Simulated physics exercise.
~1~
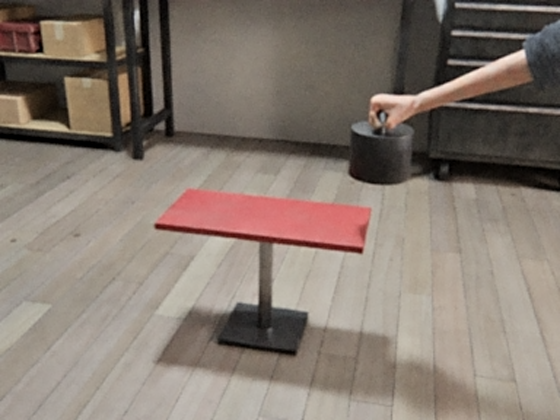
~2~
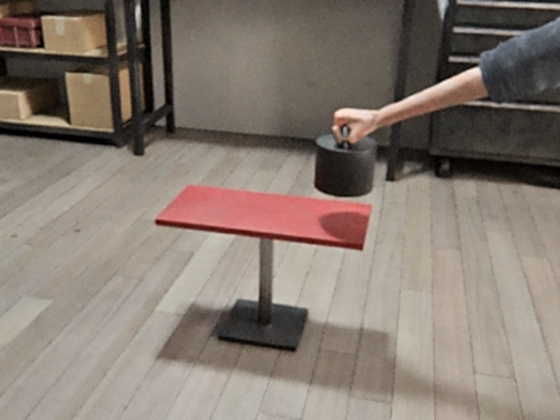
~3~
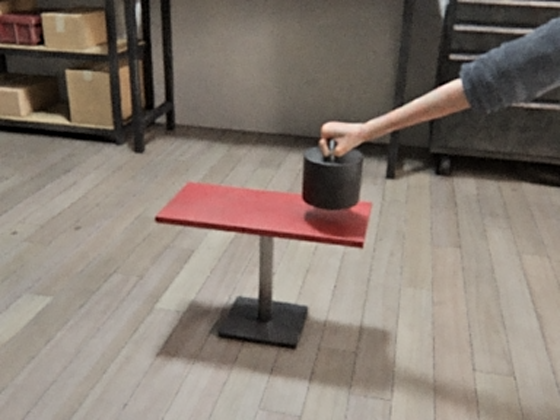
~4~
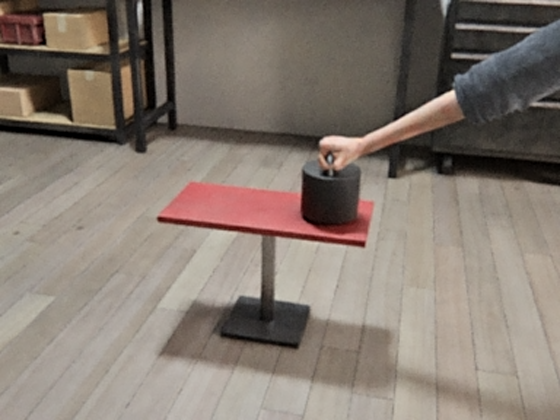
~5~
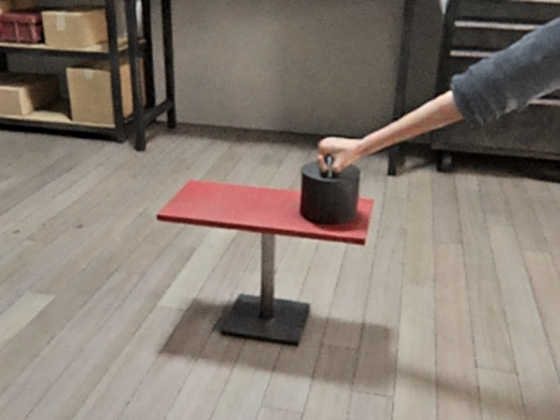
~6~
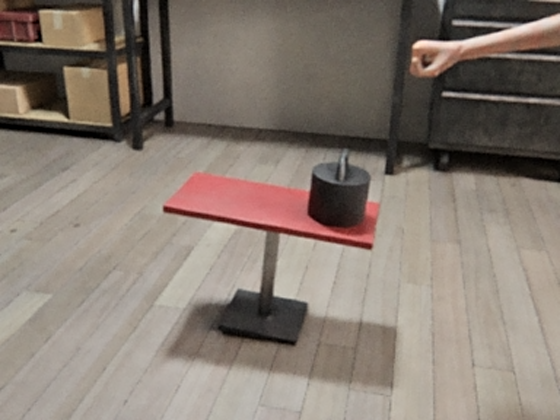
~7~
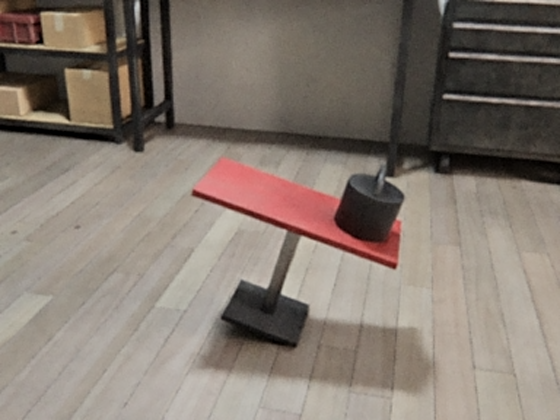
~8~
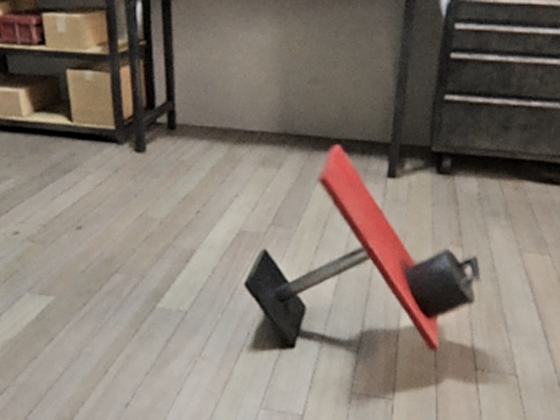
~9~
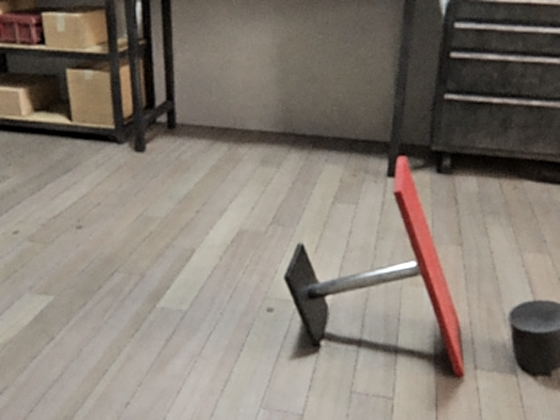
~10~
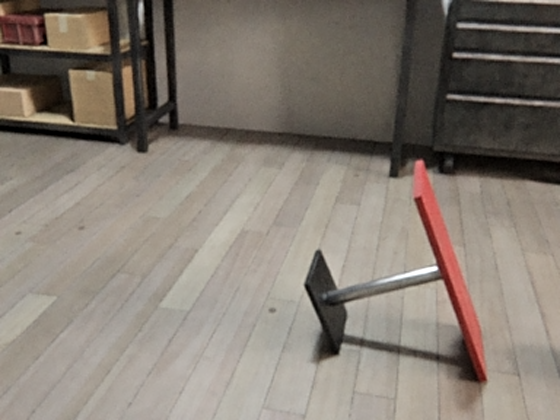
An arm in a dark grey sleeve reaches in from the right, holding a dark cylinder by its top handle above a red side table on a plank floor, seen from slightly above by a gently swaying camera. Shelves with boxes stand at the back left, and a dark drawer cabinet at the back right. The hand moves the cylinder left and lowers it onto the right end of the tabletop. It lets go and draws back, and the table begins leaning right. The table topples, and the cylinder slides off and leaves view at the right. The table ends tipped over, its tabletop edge and base on the floor.
